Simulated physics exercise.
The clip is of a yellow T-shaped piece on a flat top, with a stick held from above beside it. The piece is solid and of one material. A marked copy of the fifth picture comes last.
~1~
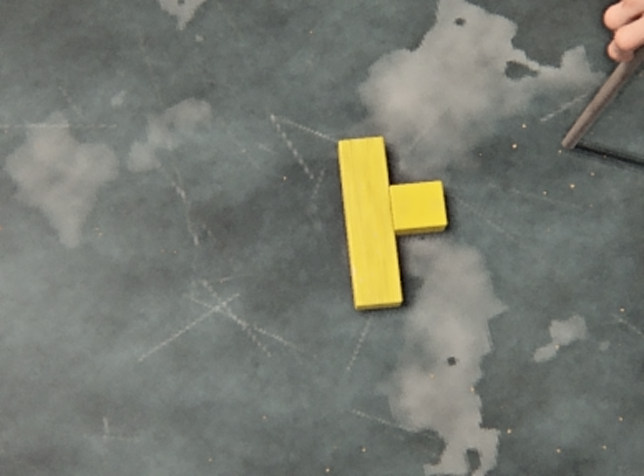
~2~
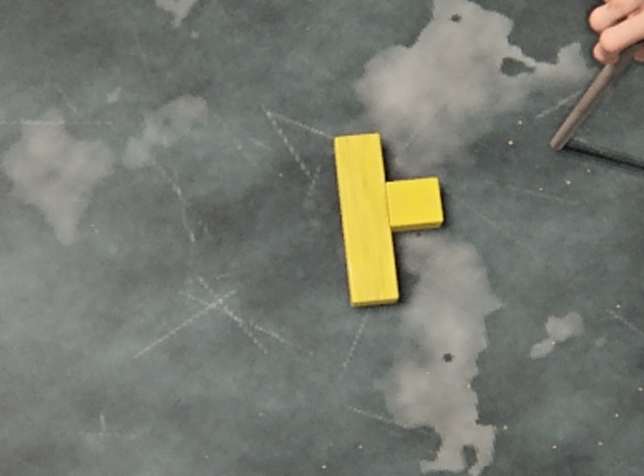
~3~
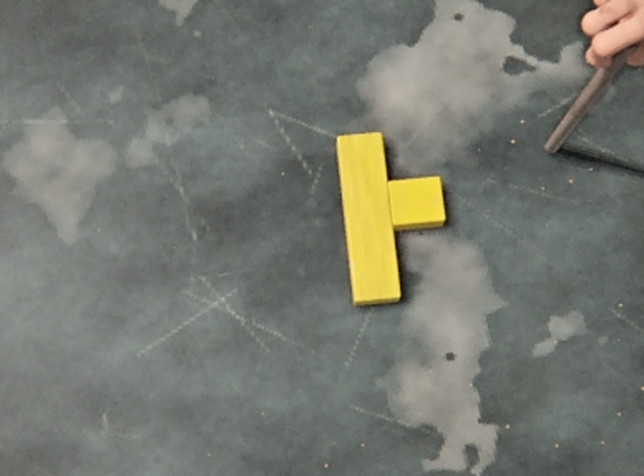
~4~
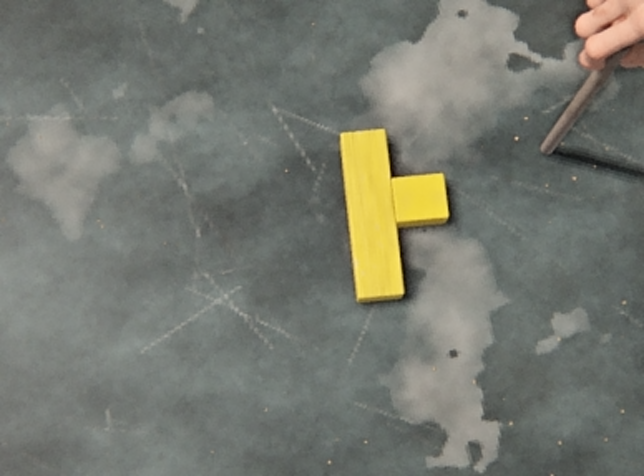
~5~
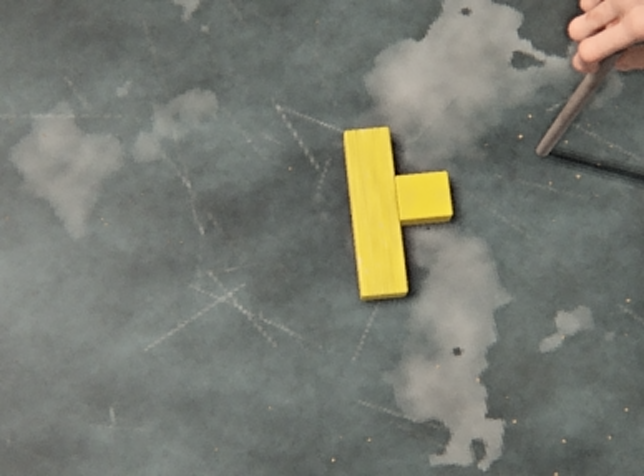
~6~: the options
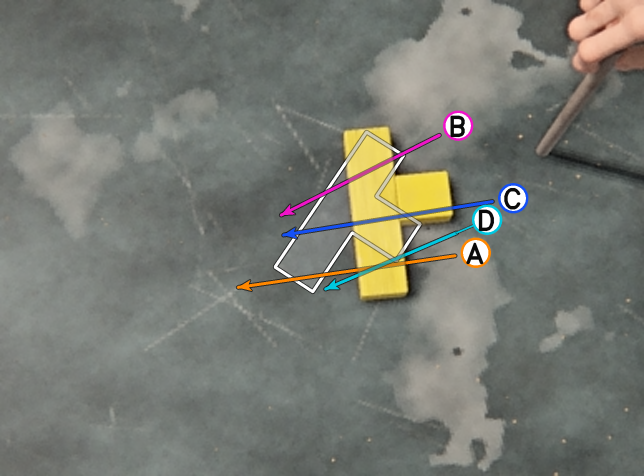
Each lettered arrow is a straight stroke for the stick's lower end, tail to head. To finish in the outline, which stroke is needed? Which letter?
Take D.
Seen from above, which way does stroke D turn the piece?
It turns clockwise.
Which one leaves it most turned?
Stroke B.
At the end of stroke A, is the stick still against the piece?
At the end, no.
On the marked copy, A from (455, 256) to (238, 287); B from (439, 135) to (281, 215); C from (493, 202) to (283, 235); D from (457, 233) to (325, 289).
Taking D. A third of the way, foot of the stick (409, 254), piece (376, 210).
Two thirds of the way, foot of the stick (359, 274), piece (352, 208).
When it is over, foot of the stick (325, 289), piece (343, 205); it fills the outline.
As for the rest, A leaves the piece out of the outline, at (333, 195); B leaves the piece out of the outline, at (326, 254); C leaves the piece out of the outline, at (205, 200).
